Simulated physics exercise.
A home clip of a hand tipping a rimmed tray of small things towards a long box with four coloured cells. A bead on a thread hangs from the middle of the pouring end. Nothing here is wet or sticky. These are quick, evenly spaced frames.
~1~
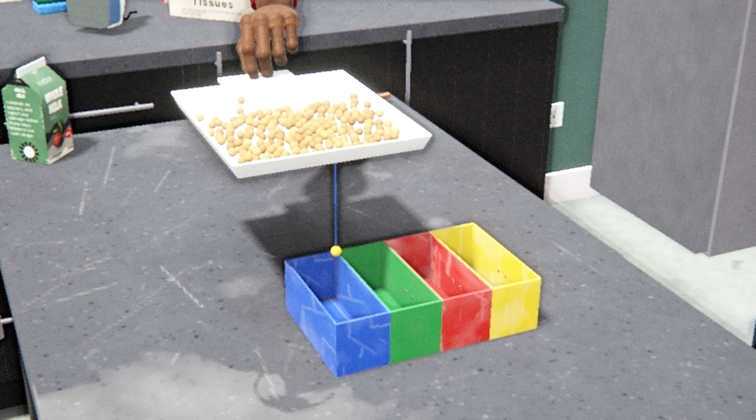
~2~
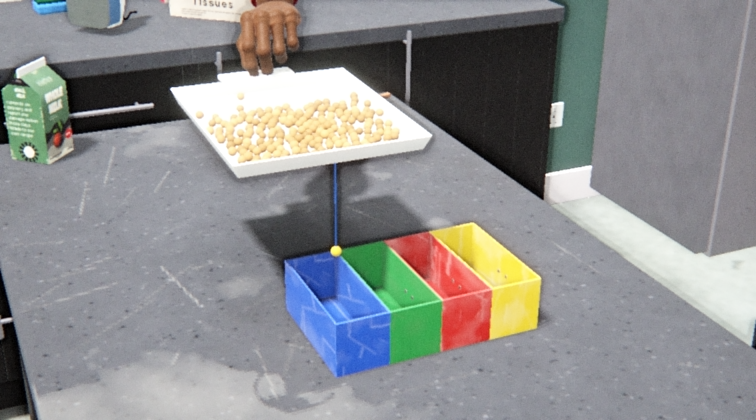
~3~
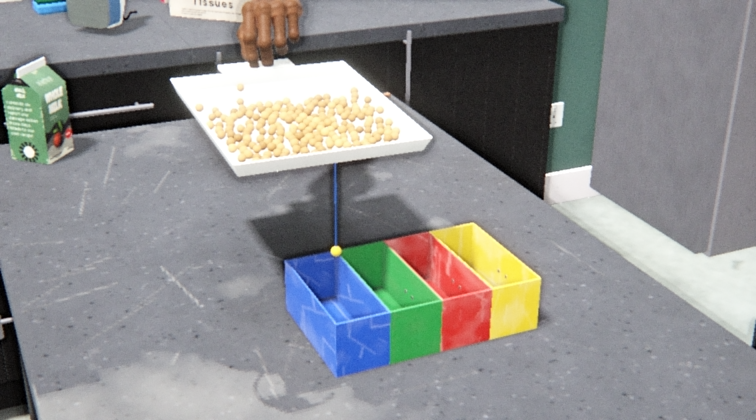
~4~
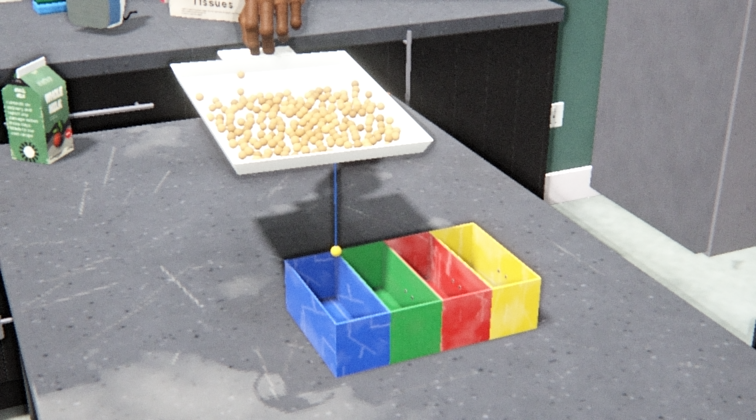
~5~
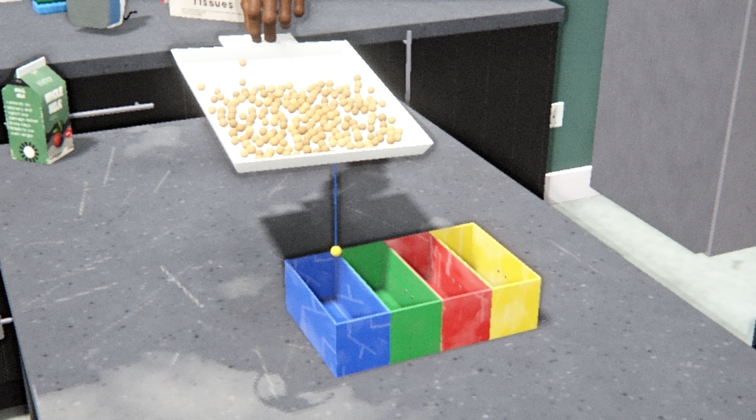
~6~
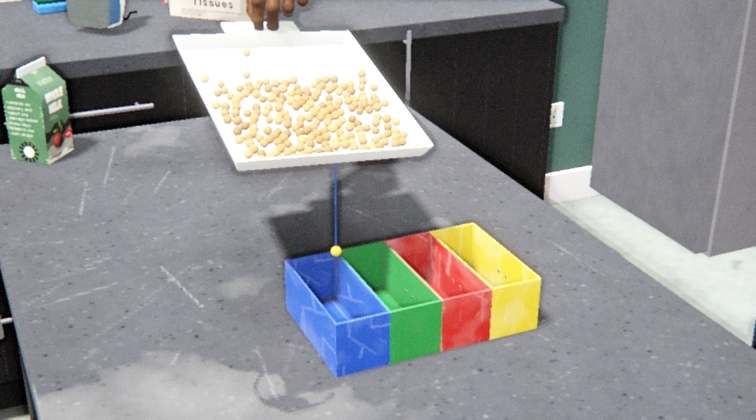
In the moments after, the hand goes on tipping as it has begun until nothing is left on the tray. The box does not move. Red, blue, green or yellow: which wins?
Most goes to the red cell.
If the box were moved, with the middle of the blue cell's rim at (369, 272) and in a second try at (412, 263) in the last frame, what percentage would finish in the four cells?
About 90 and 70 per cent.
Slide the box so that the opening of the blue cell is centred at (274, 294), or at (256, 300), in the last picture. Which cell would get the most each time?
The first try: That yellow cell. The second: That yellow cell.
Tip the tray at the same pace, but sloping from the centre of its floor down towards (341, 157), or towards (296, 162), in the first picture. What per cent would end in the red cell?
In turn 20 and 0 in a hundred.
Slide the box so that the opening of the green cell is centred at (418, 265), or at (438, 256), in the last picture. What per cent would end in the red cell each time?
Near 20 % and 0 %.
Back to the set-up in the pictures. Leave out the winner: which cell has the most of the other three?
Next in line is green.
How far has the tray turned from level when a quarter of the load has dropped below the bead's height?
At about 65°.
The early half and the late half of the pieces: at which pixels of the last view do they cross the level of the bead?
The first part at (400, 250); the rest at (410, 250).
Soon, tray tipped steeply; about two thirds on the tray; a small part in the green cell; a small part in the red cell; a stray few in the blue cell; a stray few in the yellow cell; a small part falling or outside the box.
A while on, tray tipped right over; about half in the red cell; about a third in the green cell; a small part in the blue cell; a small part in the yellow cell; a small part falling or outside the box.
Towards the end, tray tipped past a quarter turn; about half in the red cell; about a third in the green cell; a small part in the blue cell; a small part in the yellow cell; a stray few falling or outside the box.
Finally, tray tipped past a quarter turn; about half in the red cell; about a third in the green cell; a small part in the blue cell; a small part in the yellow cell; a stray few outside the box.
